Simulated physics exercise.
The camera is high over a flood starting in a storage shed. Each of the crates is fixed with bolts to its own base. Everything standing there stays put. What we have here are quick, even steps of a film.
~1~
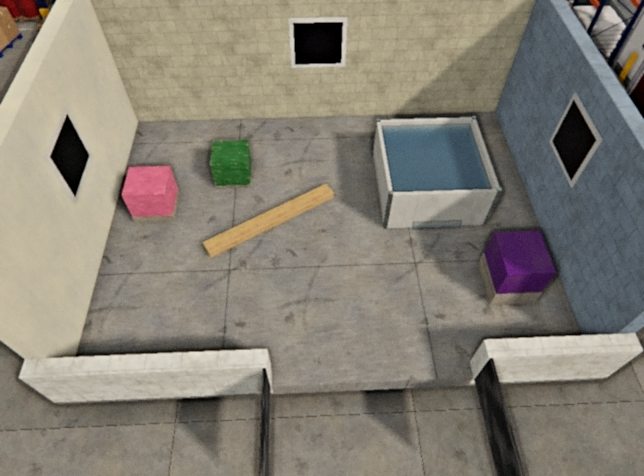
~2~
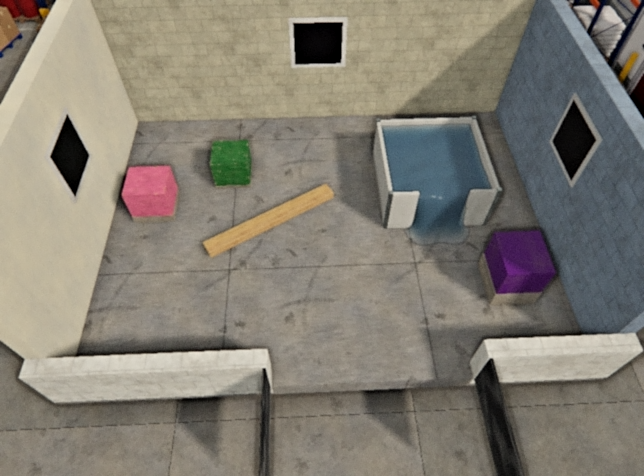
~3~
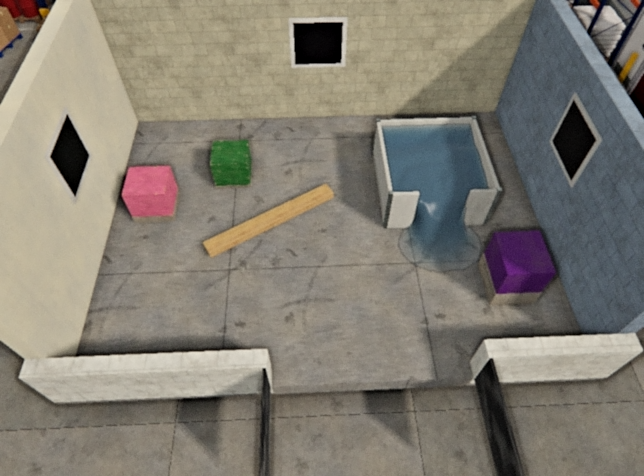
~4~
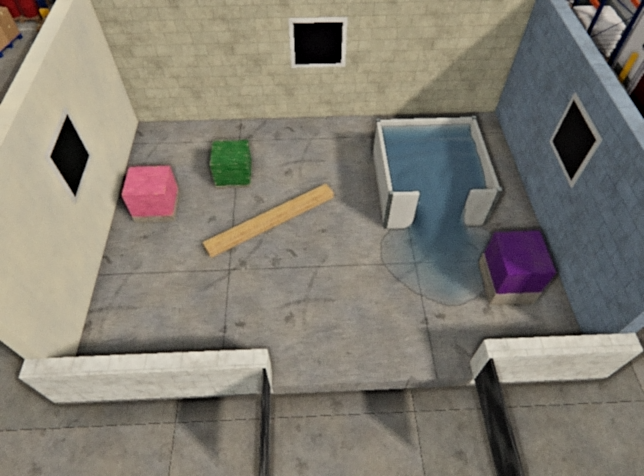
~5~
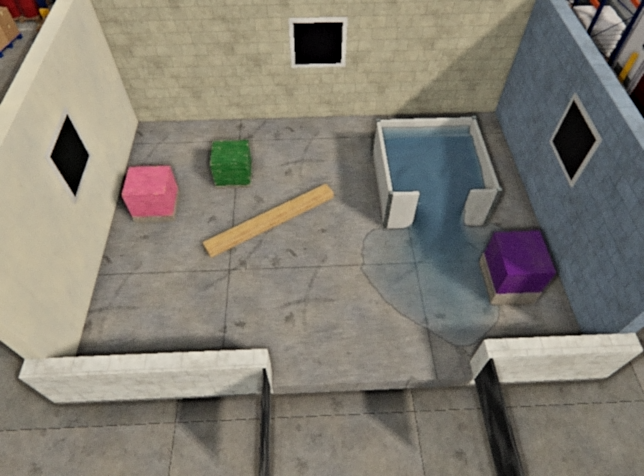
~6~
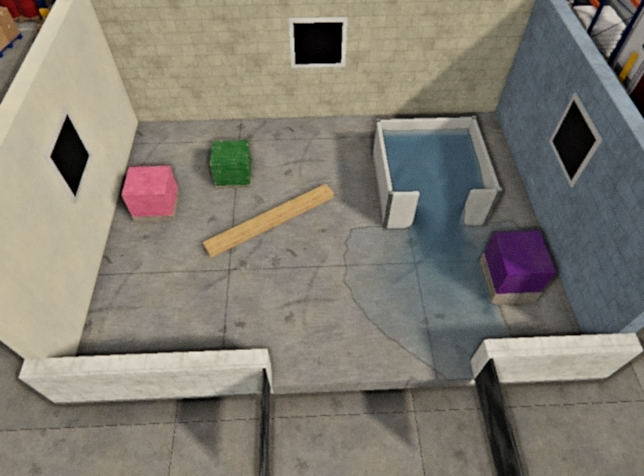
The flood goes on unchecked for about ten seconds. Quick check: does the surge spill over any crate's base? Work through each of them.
In order: The pink crate is safe from the water; the green crate is safe from the water; the purple crate is safe from the water.
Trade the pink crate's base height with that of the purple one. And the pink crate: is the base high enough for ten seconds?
For the pink crate, the answer is that it stays clear.
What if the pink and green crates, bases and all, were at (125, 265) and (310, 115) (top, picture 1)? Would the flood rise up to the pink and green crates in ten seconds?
The pink crate stays untouched, the green crate is flooded.
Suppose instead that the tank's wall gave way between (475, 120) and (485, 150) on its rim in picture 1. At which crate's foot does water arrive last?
It's the crate marked pink.
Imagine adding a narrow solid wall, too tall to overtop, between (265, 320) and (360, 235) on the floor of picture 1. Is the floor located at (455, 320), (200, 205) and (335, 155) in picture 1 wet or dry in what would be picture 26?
First inundated, then unwetted, then unwetted.
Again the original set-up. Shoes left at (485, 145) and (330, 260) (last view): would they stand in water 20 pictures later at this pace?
The first place is inundated and the second is spared.
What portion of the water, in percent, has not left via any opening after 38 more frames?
Estimate: 56 per cent.
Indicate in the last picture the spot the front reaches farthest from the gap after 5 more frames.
Roughly at (305, 368).
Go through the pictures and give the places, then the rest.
In the first frame, still water in the open tank at (434, 157).
In the second frame, water pours out at (438, 212) and has run to (464, 234).
In the third frame, the front is at (461, 264), out from the gap at (437, 214).
In the fourth frame, water pours out at (437, 214) and has run to (447, 301).
In the fifth frame, water pours out at (437, 215) and has run to (461, 341).
In the sixth frame, water pours out at (437, 214) and has run to a hidden place.
A moment on, water covers 20 % of the floor; the pink crate not reached, the green crate not reached, the purple crate water round its plinth.
Next, water covers 30 % of the floor; the pink crate not reached, the green crate not reached, the purple crate water round its plinth.
Then, water covers 35 % of the floor; the pink crate not reached, the green crate not reached, the purple crate water round its plinth.
Later, water covers 40 % of the floor; the pink crate not reached, the green crate not reached, the purple crate water round its plinth.
In the end, water covers 60 % of the floor; the pink crate stayed above the water, the green crate stayed above the water, the purple crate stayed above the water.
